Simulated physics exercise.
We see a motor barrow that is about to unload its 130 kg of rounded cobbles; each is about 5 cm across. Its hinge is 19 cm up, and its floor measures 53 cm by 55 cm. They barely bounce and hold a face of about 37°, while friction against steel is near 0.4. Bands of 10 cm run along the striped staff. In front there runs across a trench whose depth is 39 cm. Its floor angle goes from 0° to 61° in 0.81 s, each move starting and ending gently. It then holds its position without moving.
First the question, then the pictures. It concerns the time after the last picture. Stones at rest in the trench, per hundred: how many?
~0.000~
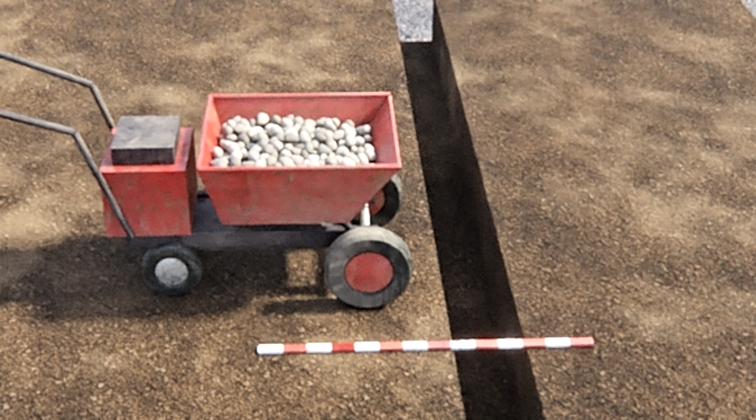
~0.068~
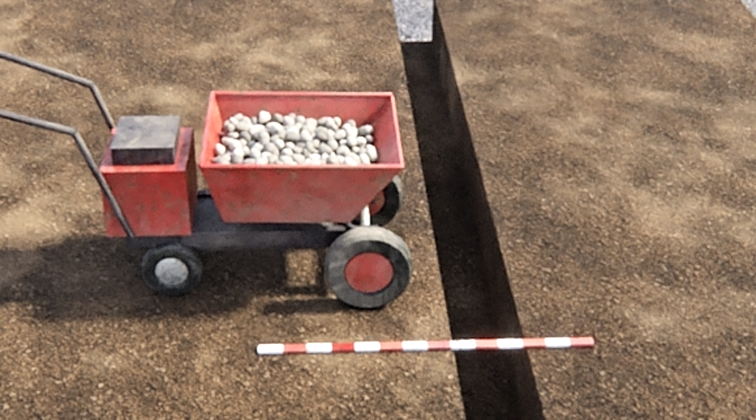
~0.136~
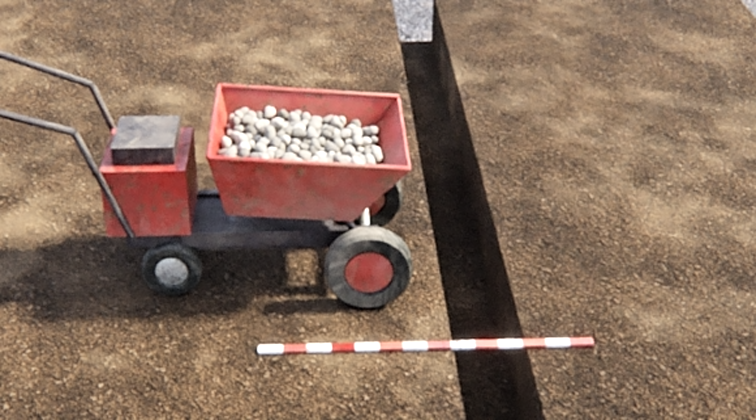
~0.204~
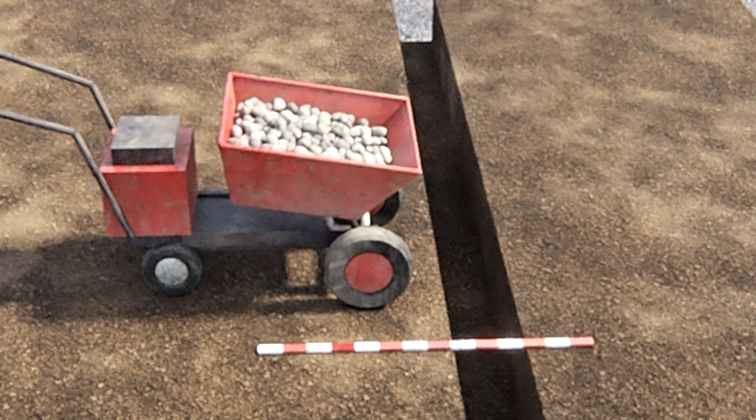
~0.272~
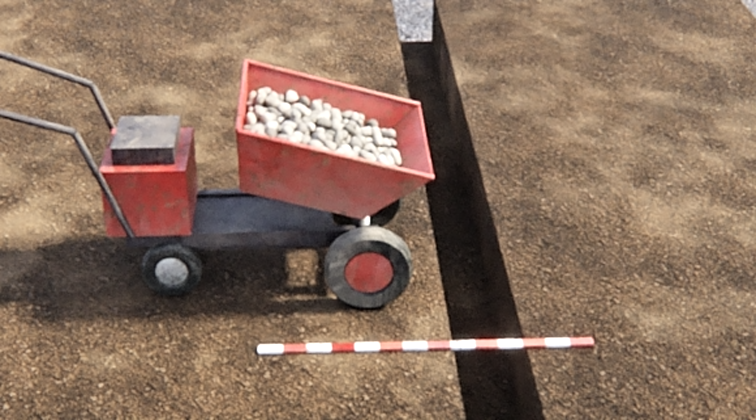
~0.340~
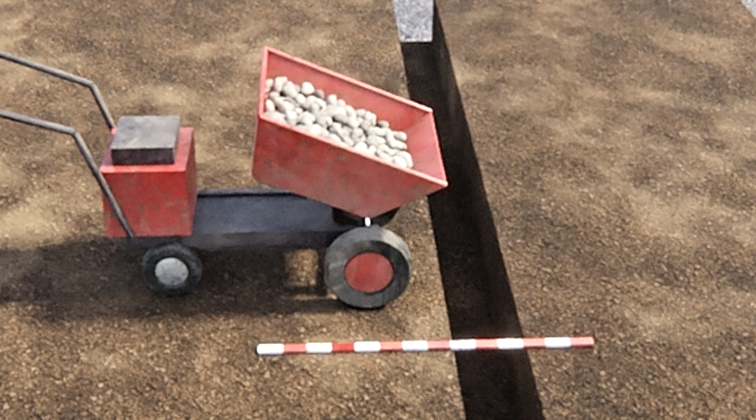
Approx. 26 %.
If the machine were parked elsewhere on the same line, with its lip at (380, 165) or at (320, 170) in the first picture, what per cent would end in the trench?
About 40 and 55 per cent.
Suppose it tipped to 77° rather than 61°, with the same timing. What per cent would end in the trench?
About 30 per cent would end up in the trench.
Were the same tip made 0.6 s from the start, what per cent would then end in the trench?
Probably about 20 in a hundred.
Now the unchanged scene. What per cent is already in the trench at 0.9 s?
About 5 per cent by then.
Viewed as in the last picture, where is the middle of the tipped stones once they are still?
Somewhere near pixel (531, 258).
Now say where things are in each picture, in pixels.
The first picture shows lip at (400, 167), floor tilted 0°, highest stones at (290, 135).
In the second picture, the skip is at 1°, its lip at (403, 167); the top of the load is at (285, 135); the stones move at 0.3 m/s on average.
In the third picture, the skip is at 5°, its lip at (410, 169); the top of the load is at (271, 128); the stones move at 0.6 m/s on average.
In the fourth picture, the skip is at 10°, its lip at (420, 172); the top of the load is at (272, 120); the stones move at 0.7 m/s on average.
In the fifth picture, the skip is at 16°, its lip at (433, 178); the top of the load is at (269, 108); the stones move at 0.9 m/s on average.
The sixth picture shows lip at (446, 185), floor tilted 23°, highest stones at (283, 96); the stones move at 1.0 m/s on average.
After 0.6 s the floor is at 52°; 100 % in the skip; the foremost stones are at (451, 189).
After 0.9 s the floor is at 61°; 90 % in the skip, 4 % in the trench, 6 % past the trench; the foremost stones are at (543, 256).
After 1.3 s the floor is at 61°; 55 % in the skip, 6 % in the trench, 39 % past the trench; the foremost stones are at (643, 278).
After 3.2 s the floor is at 61°; 31 % in the skip, 26 % in the trench, 43 % past the trench; the foremost stones are at (724, 250).
